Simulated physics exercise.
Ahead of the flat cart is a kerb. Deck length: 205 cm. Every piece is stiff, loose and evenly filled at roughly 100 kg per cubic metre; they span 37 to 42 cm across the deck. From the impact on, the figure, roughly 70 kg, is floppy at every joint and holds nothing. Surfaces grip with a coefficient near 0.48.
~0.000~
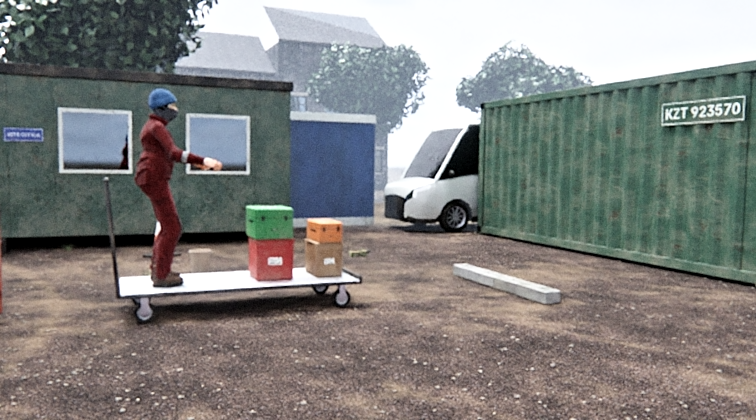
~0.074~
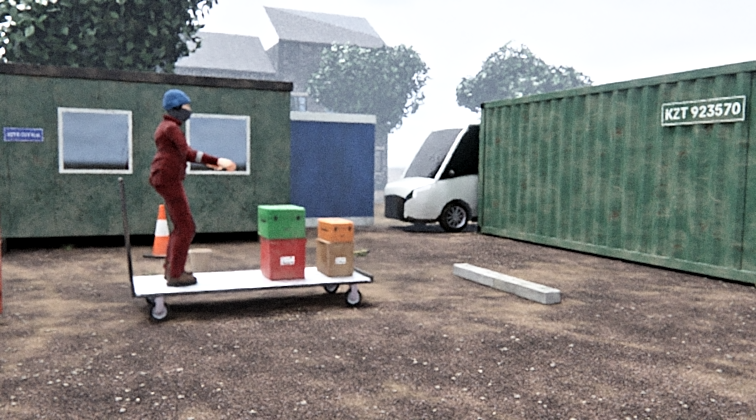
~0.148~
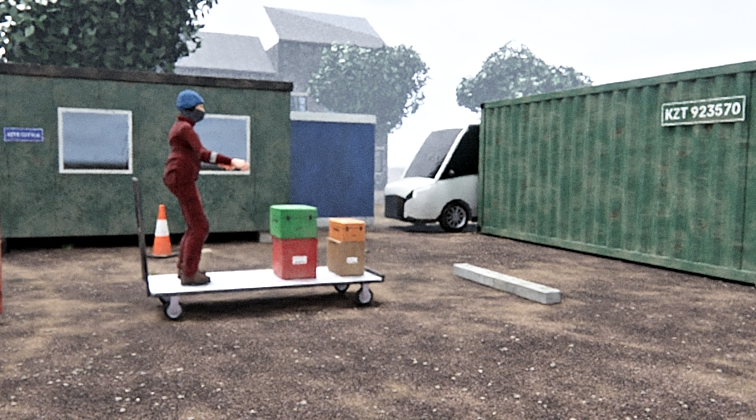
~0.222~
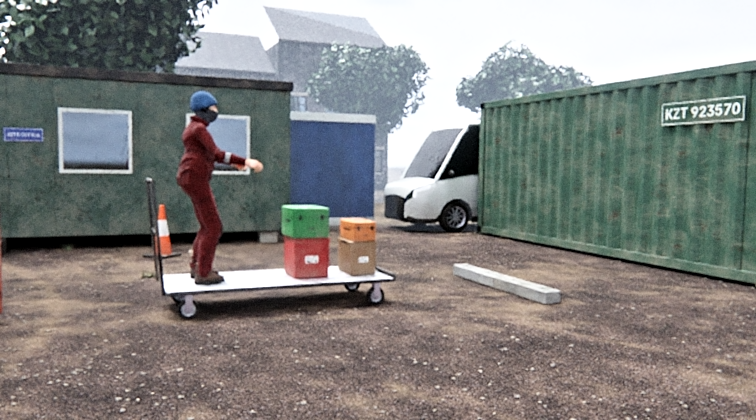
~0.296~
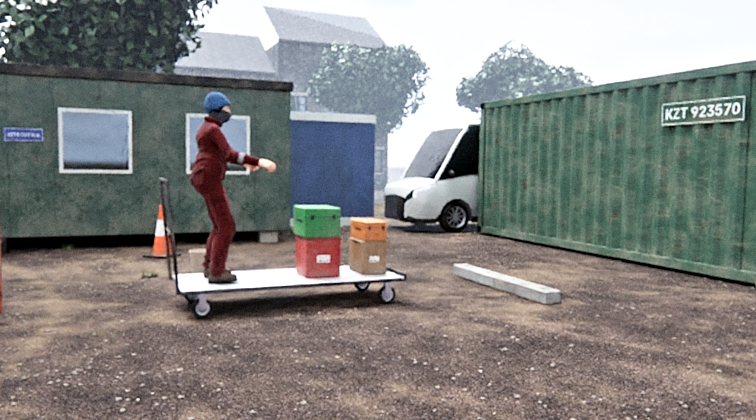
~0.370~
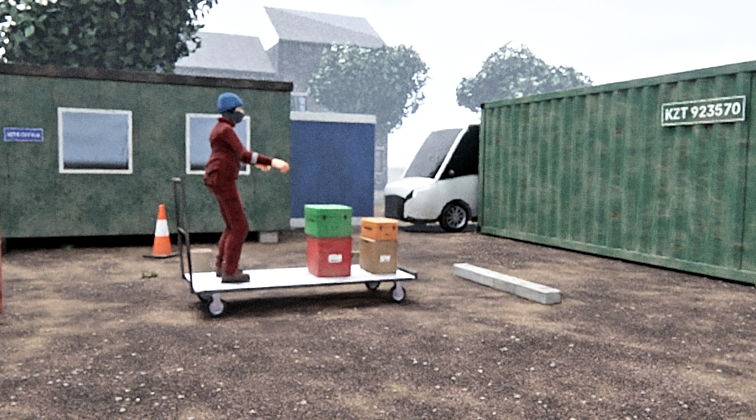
In a dirt yard between green containers, a person in dark red overalls and a blue hat stood on a flat cart, arms held out, as it rolled steadily right carrying stacked colourful boxes.
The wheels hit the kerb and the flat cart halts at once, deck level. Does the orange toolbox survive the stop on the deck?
In the end the orange toolbox ends off the deck.
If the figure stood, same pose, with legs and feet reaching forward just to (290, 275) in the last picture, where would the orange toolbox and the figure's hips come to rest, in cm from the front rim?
Then orange 40 past, hips 100 behind.
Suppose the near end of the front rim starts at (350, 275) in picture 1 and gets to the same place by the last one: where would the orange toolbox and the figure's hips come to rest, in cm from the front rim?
In that case orange 80 past, hips 140 behind.
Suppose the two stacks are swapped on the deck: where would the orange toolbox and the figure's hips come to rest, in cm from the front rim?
Then orange 50 behind, hips 140 behind.
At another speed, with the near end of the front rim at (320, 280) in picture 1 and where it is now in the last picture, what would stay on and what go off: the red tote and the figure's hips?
Then red on, hips on.
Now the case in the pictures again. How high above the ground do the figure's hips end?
About 60 cm.
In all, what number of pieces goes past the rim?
1 of them.
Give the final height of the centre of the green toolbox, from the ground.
About 80 cm.
After 1.15 s the deck stops.
After 1.70 s the orange toolbox is 24 cm past the rim, tilted 70°, near (519, 264) in the last picture's view.
After 2.15 s the orange toolbox is 55 cm past the rim, tilted 180°, near (541, 276) in the last picture's view.
Final state at 2.4 s, past the rim, orange toolbox; behind it, brown tote, green toolbox, red tote and the figure's hips.
